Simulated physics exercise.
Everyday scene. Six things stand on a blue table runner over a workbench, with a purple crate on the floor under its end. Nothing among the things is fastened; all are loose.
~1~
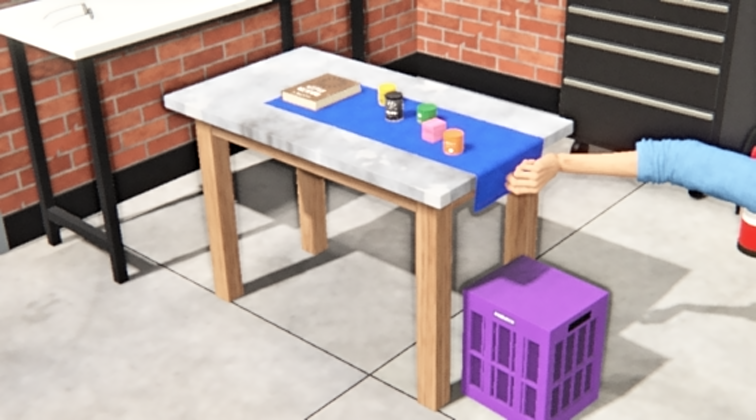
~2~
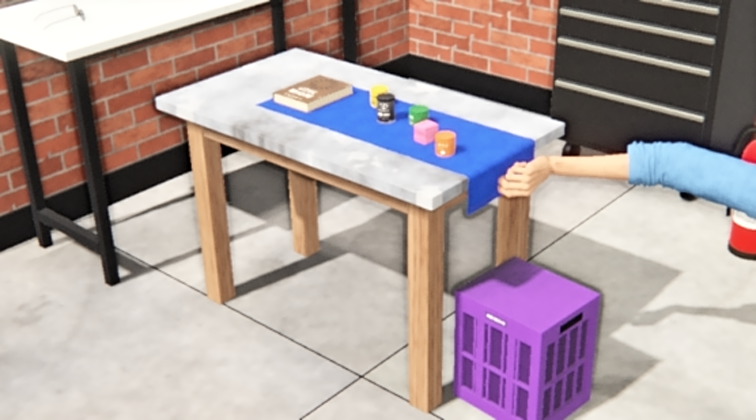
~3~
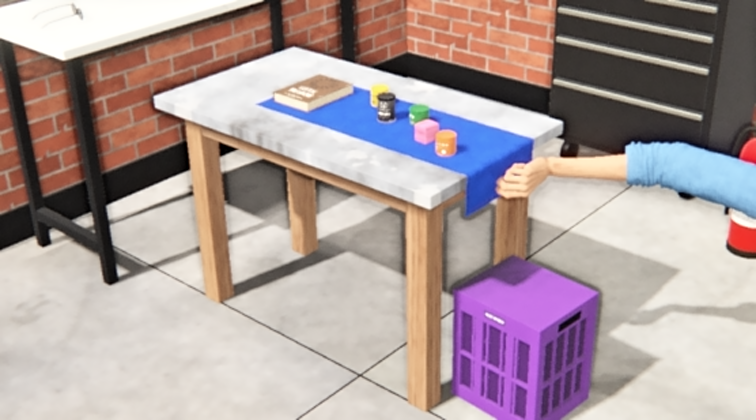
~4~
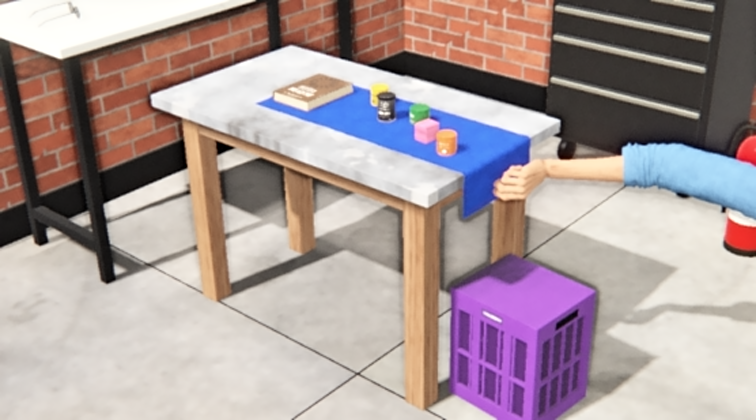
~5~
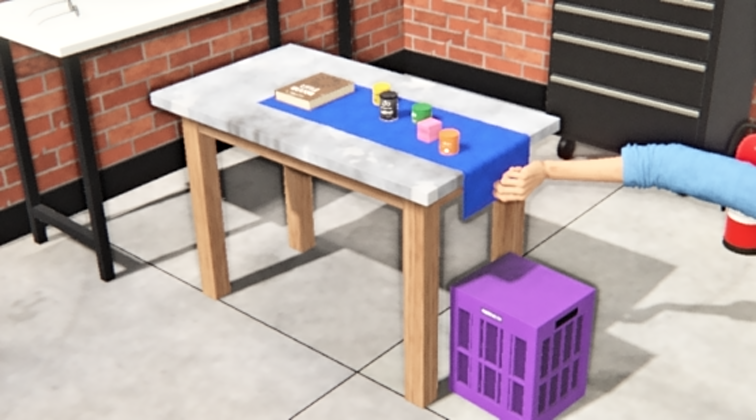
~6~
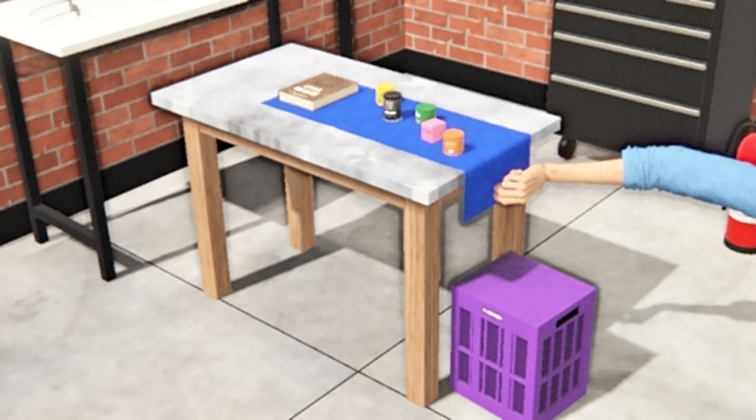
The clip shows a hand gripping the end of a blue runner on a workbench, above a purple crate, as the view shifts slightly; the cloth then slides a little to the right, carrying a book and small colored pots.
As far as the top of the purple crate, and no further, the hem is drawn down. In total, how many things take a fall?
Two in total.
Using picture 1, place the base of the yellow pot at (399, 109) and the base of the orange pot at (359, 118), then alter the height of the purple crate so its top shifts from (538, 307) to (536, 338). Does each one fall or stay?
Yellow pot: Safe; orange pot: Safe.
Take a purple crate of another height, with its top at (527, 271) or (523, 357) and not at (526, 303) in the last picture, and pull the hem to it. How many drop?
The count comes out 1 and 4.
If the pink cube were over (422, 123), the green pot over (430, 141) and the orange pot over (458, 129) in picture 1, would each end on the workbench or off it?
The pink cube remains up, the green pot falls, the orange pot tumbles off.
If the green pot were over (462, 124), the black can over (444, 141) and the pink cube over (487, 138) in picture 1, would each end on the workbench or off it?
Green pot dropped, black can dropped, pink cube dropped.
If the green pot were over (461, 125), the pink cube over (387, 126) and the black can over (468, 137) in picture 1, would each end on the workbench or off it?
Of the three, the green pot takes a tumble, the pink cube stays aboard, the black can takes a tumble.
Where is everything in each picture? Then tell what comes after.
Hem (475, 213); orange pot (453, 133); pink cube (434, 123); green pot (427, 107); black can (394, 94); yellow pot (387, 86); top of the crate (538, 307), in the first picture.
Hem (467, 215); orange pot (445, 135), in the second picture.
Hem (466, 216); pink cube (427, 124), in the third picture.
Hem (463, 219); green pot (420, 107); top of the crate (525, 305), in the fourth picture.
Hem (463, 220); black can (388, 94), in the fifth picture.
Hem (463, 223); orange pot (453, 133); pink cube (434, 123); green pot (426, 107); black can (392, 94); yellow pot (385, 86), in the sixth picture.
Early on, hem near (497, 224); all still up.
Midway, hem near (497, 252); orange pot gone.
Near the end, hem on the crate; orange pot and pink cube gone.
Finally, hem on the crate; orange pot and pink cube gone. It carries off two.
